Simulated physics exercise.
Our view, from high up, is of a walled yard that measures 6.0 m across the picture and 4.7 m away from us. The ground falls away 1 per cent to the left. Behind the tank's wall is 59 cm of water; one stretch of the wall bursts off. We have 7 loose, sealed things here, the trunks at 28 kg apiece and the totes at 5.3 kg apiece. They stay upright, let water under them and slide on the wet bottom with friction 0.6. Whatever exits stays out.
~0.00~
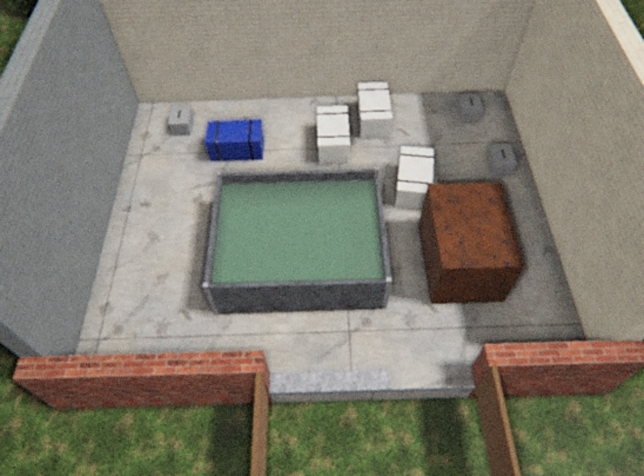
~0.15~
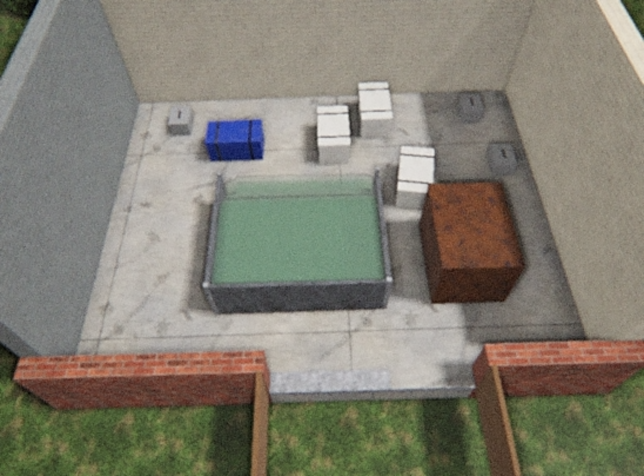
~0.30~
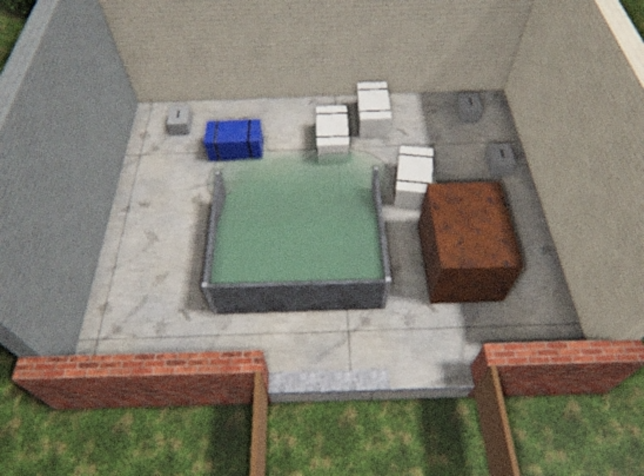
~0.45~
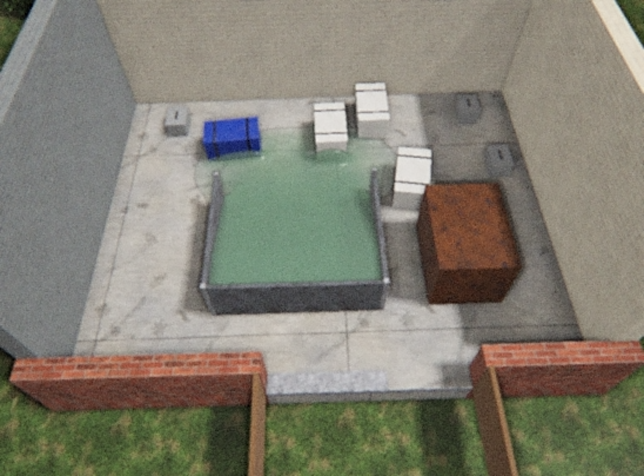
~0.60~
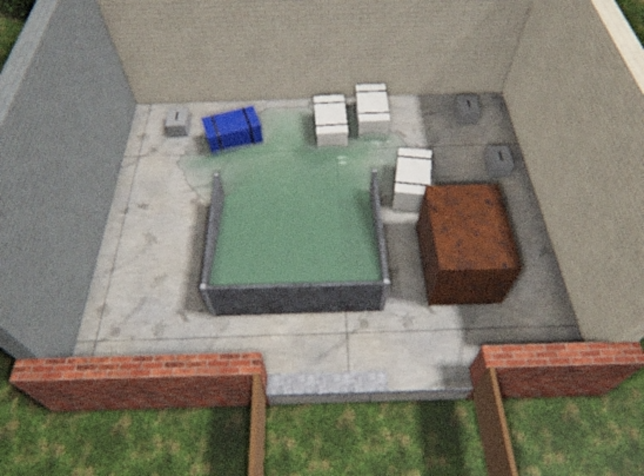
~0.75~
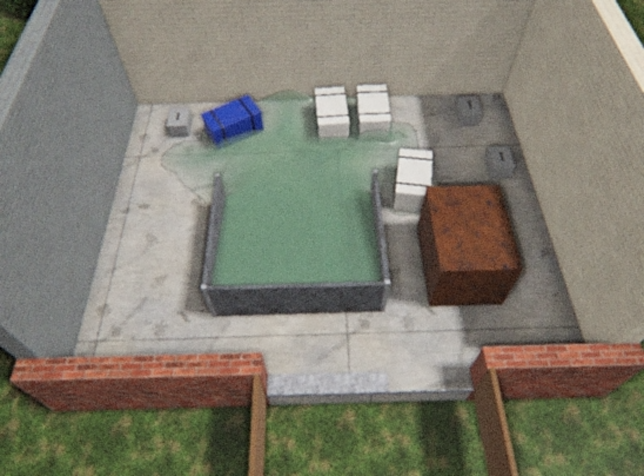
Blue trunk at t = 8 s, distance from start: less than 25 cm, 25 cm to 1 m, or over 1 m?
I think it's going to get taken a long way.
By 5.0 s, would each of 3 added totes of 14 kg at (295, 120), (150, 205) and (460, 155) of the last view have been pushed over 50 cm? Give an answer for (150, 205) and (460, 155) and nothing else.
Order kept: Exceeds it, exceeds it.
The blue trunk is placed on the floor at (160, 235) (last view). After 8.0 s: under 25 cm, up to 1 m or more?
Outcome: It is taken a long way.
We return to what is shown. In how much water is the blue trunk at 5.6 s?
Depth approx. 7 cm.
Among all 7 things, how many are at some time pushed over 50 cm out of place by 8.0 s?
Total: 6.
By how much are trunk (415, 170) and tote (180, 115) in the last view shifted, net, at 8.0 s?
The first ends 40 cm from its start, the second 450 cm.
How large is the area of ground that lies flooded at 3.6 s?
At that time the wet patch spans about 22 m2.
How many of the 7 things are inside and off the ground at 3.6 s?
Total: 5.
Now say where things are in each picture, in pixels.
The first frame shows the blue trunk at (234, 131) rests on the ground; 3.3 m2 under water; 0 of 7 have shifted.
The second frame shows the blue trunk at (234, 131) rests on the ground; water covers 4.3 m2; 0 of 7 have shifted.
The third frame shows the blue trunk at (233, 131) rests on the ground; 5.5 m2 under water; 0 of 7 have shifted.
The fourth frame shows the blue trunk at (231, 130) rests on the ground, 5 cm from its start; 6.4 m2 under water; 1 of 7 have shifted.
The fifth frame shows the blue trunk at (231, 122) rests on the ground, 22 cm from its start; water covers 7.7 m2; 2 of 7 have shifted.
The sixth frame shows the blue trunk at (231, 113) rests on the ground, 43 cm from its start; 9.1 m2 under water; 2 of 7 have shifted.
After 1.6 s the blue trunk is near (180, 89), 1.3 m from its start, afloat; 0 of 7 are out; 3 afloat.
After 3.6 s the blue trunk is near (182, 204), 1.4 m from its start, aground; 0 of 7 are out; 5 afloat.
After 5.6 s the blue trunk is near (190, 244), 2.0 m from its start, aground; 0 of 7 are out; 5 afloat.
After 8.0 s the blue trunk is near (186, 238), 1.9 m from its start, aground; 0 of 7 are out; 5 afloat.
